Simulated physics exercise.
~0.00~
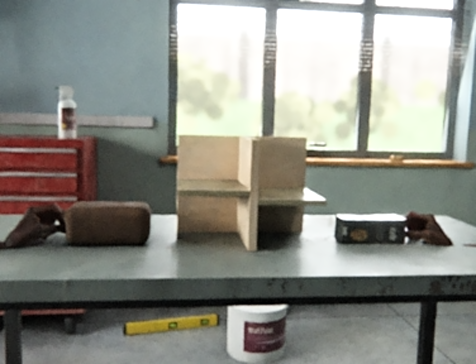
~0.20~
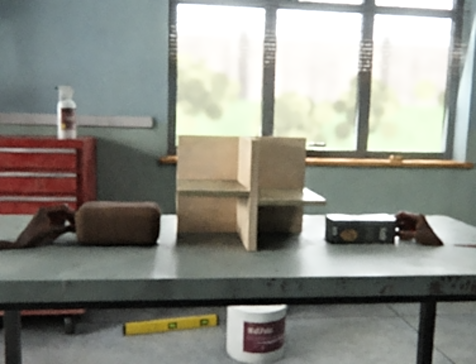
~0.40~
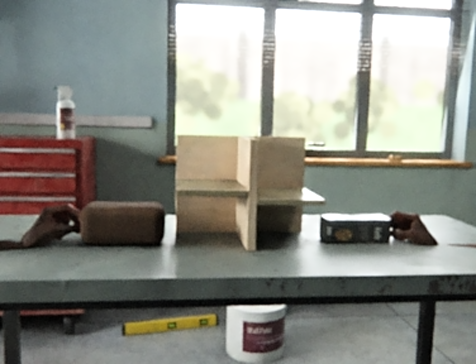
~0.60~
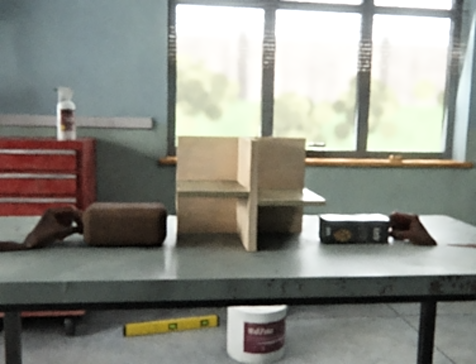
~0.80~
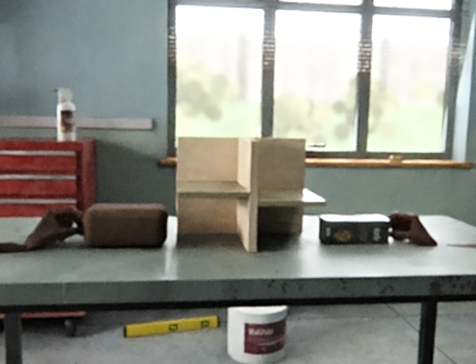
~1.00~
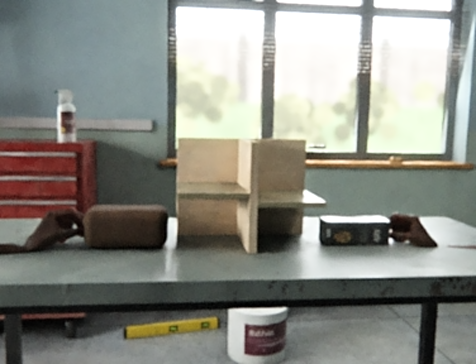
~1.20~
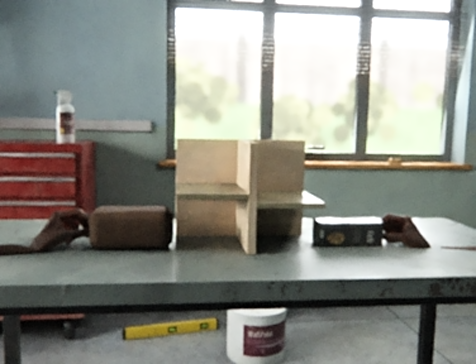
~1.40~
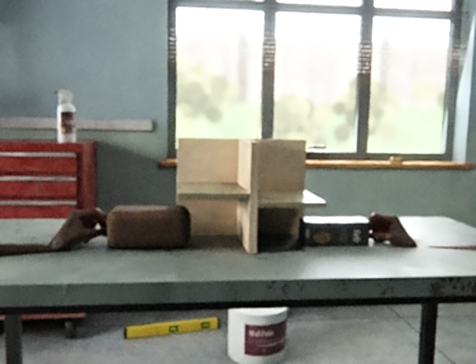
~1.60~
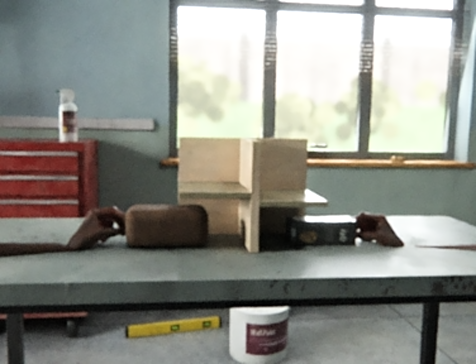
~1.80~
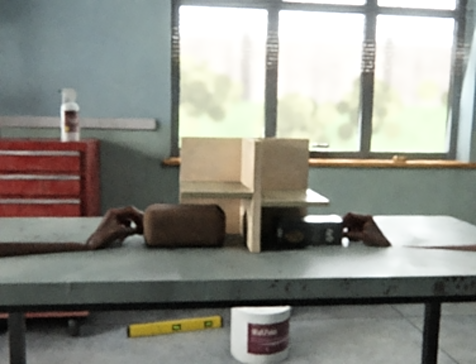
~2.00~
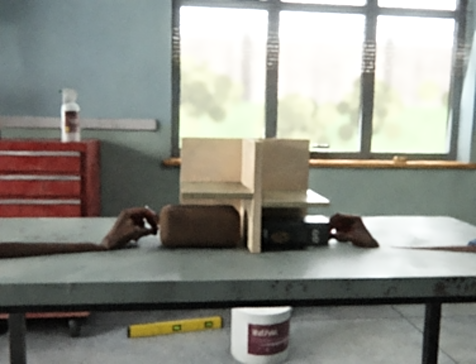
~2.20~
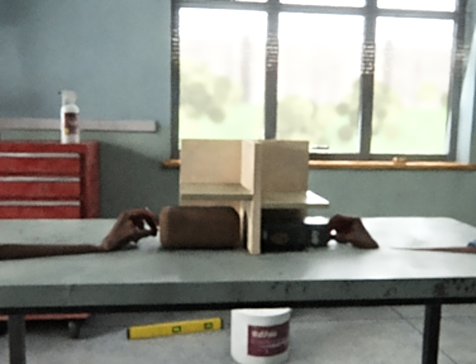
Two hands sliding a brown loaf from the left and a black carton from the right beneath a low wooden rack's shelf.
